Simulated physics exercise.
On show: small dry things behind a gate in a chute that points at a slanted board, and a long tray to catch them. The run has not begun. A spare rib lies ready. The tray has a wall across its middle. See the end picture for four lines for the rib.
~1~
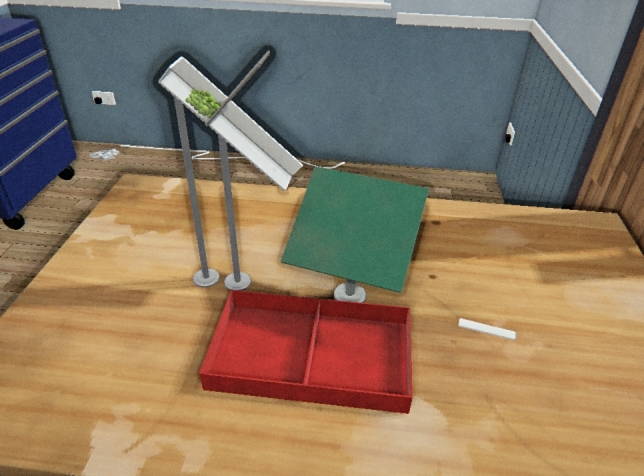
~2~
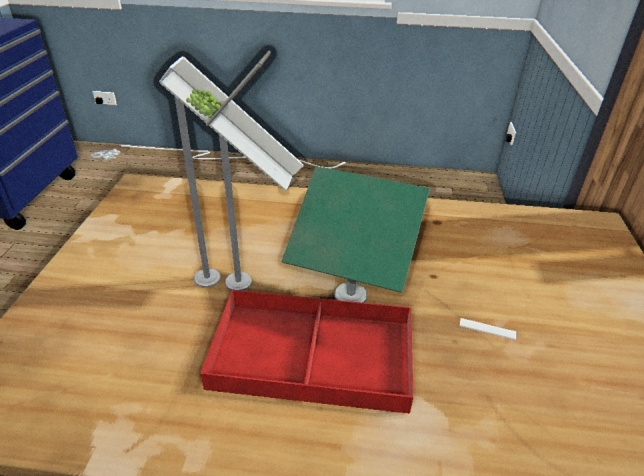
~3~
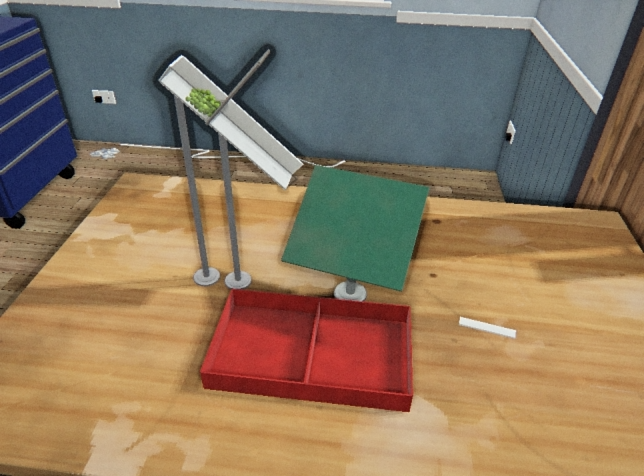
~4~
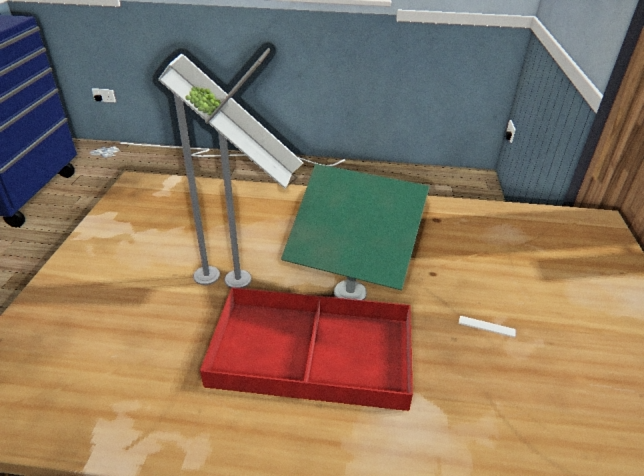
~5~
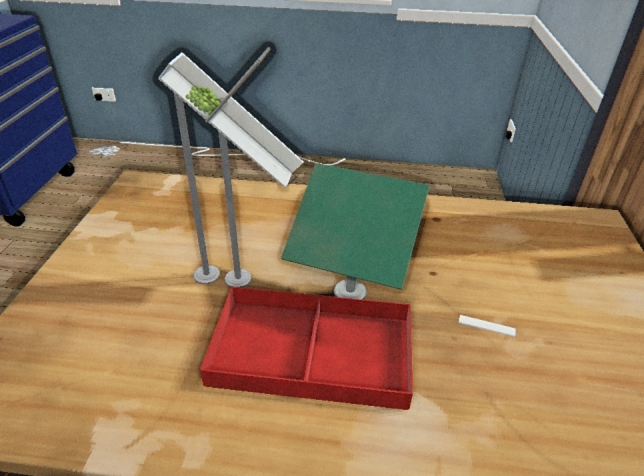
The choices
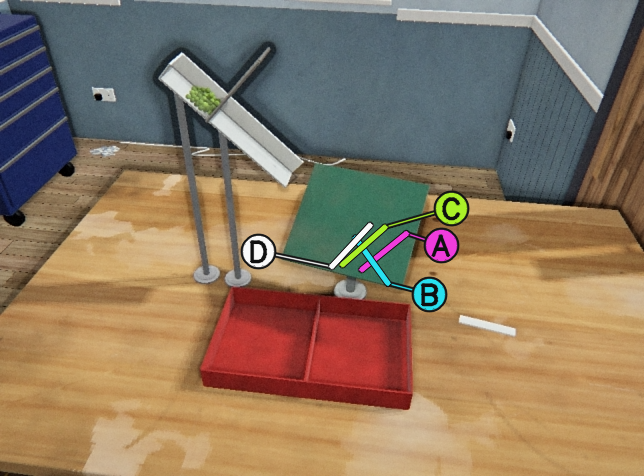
A wooden table holds a red tray, green board and raised chute; nothing moves.
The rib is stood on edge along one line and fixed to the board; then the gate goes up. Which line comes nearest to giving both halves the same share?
C.
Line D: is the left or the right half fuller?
More lands on the left.
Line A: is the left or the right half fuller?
The right half.
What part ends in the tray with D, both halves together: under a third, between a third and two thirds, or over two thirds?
It is over two thirds.
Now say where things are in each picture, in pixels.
In the first picture, load behind the gate near (207, 104), dried peas; lip of the chute near (288, 184), sloping fairly steeply.
In the second picture, middle of the board near (356, 225), tilted fairly steeply; middle of its low edge near (340, 276); of its high edge near (371, 177).
In the third picture, front corners of the tray near (201, 372) and (412, 396); front end of its middle wall near (305, 384).
In the fourth picture, middle of the load near (207, 102); lip near (289, 181).
In the fifth picture, middle of the load near (207, 101); lip near (289, 180).
On the marked copy, line A from (406, 233) to (361, 269); line B from (355, 237) to (388, 283); line C from (385, 227) to (342, 264); line D from (370, 225) to (331, 266).
With A, of what is caught, a small share in the left half, the bulk in the right.
With B, of what is caught, close to a quarter in the left half, the bulk in the right.
With C, of what is caught, close to two thirds in the left half, close to a third in the right.
With D, of what is caught, the bulk in the left half, a small share in the right.
